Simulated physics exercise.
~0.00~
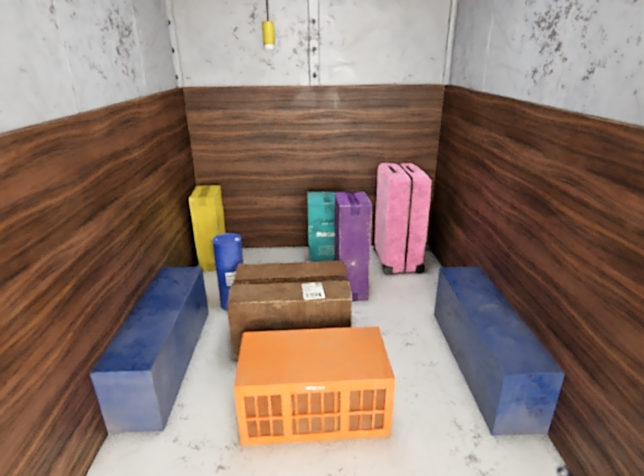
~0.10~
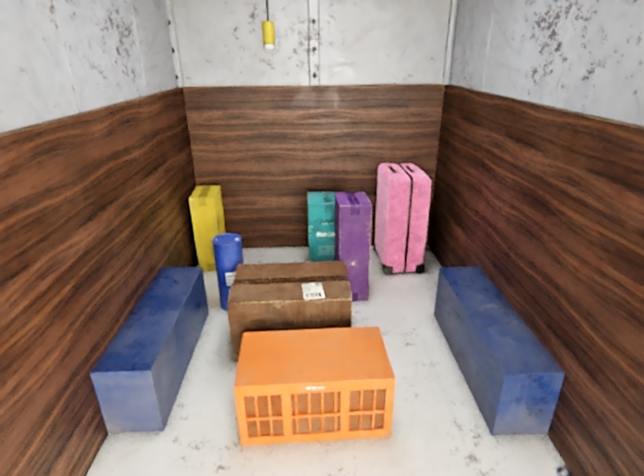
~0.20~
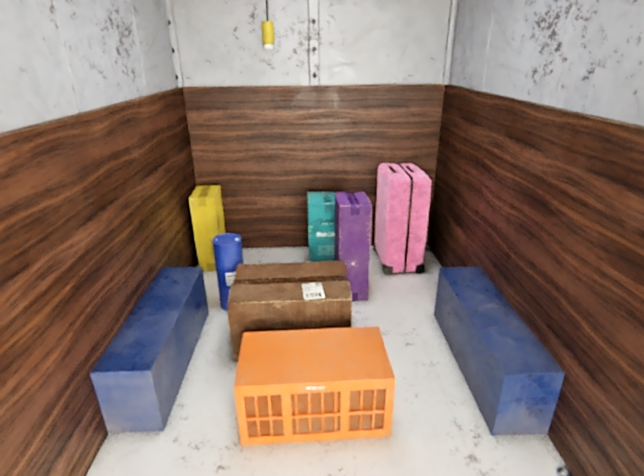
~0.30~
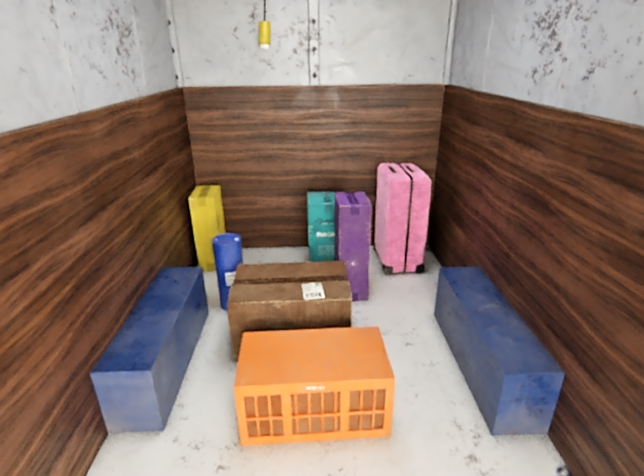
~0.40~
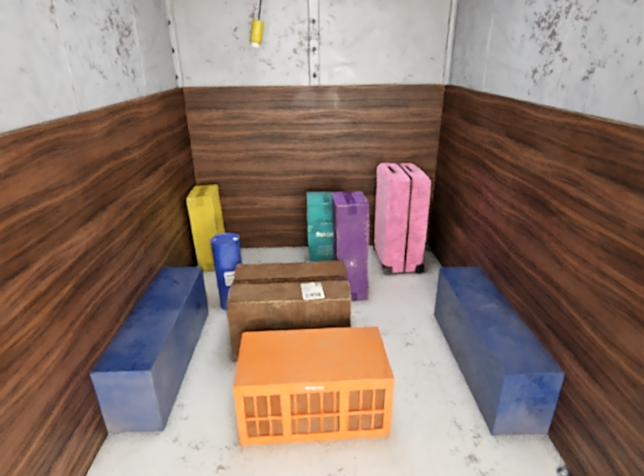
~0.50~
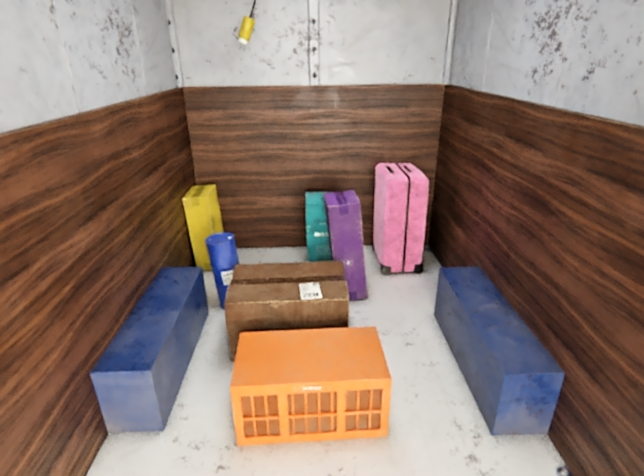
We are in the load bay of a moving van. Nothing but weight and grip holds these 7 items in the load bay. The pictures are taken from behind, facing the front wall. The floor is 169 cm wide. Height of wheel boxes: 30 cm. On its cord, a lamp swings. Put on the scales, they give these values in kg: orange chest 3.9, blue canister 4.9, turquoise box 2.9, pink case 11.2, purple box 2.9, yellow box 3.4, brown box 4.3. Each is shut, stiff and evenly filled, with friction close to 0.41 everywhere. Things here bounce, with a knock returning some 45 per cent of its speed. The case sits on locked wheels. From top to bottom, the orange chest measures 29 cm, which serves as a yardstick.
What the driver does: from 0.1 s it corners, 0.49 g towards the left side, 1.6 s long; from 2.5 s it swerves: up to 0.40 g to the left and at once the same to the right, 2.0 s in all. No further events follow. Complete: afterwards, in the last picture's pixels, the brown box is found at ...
... about (253, 311).
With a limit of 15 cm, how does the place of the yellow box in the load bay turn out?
The yellow box remains in place.
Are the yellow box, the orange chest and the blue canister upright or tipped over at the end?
Final state - yellow box: Remains on its base; orange chest: Remains on its base; blue canister: Goes over.
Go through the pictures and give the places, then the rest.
In the first picture, steady run; brown box (292, 309); orange chest (314, 382).
In the second picture, steady run; turquoise box (327, 232); pink case (400, 217).
In the third picture, force 0.20 g left; purple box (352, 247); yellow box (210, 228).
In the fourth picture, force 0.39 g left; orange chest (314, 382); blue canister (230, 273).
In the fifth picture, force 0.49 g left; turquoise box (326, 232); pink case (400, 217).
In the sixth picture, force 0.49 g left; brown box (290, 309); purple box (346, 246) leaning 6°.
After 0.80 s, force 0.49 g left; brown box slid 9 cm near (274, 309); purple box leaning 52°; blue canister leaning 35°.
After 1.10 s, force 0.49 g left; brown box slid 20 cm near (253, 311); purple box on its side; pink case leaning 39°.
After 1.50 s, force 0.39 g left; brown box slid 20 cm near (252, 311); pink case on its side; purple box on its side.
After 4.00 s, force 0.40 g right; brown box slid 20 cm near (252, 311); pink case on its side; purple box on its side.
At rest (5.1 s), tipped over in the load bay, blue canister, pink case and purple box; not toppled but over 15 cm from the start, orange chest, turquoise box and brown box; yellow box in place, give or take 15 cm. Seen from the same camera at the end, brown box near (253, 311).
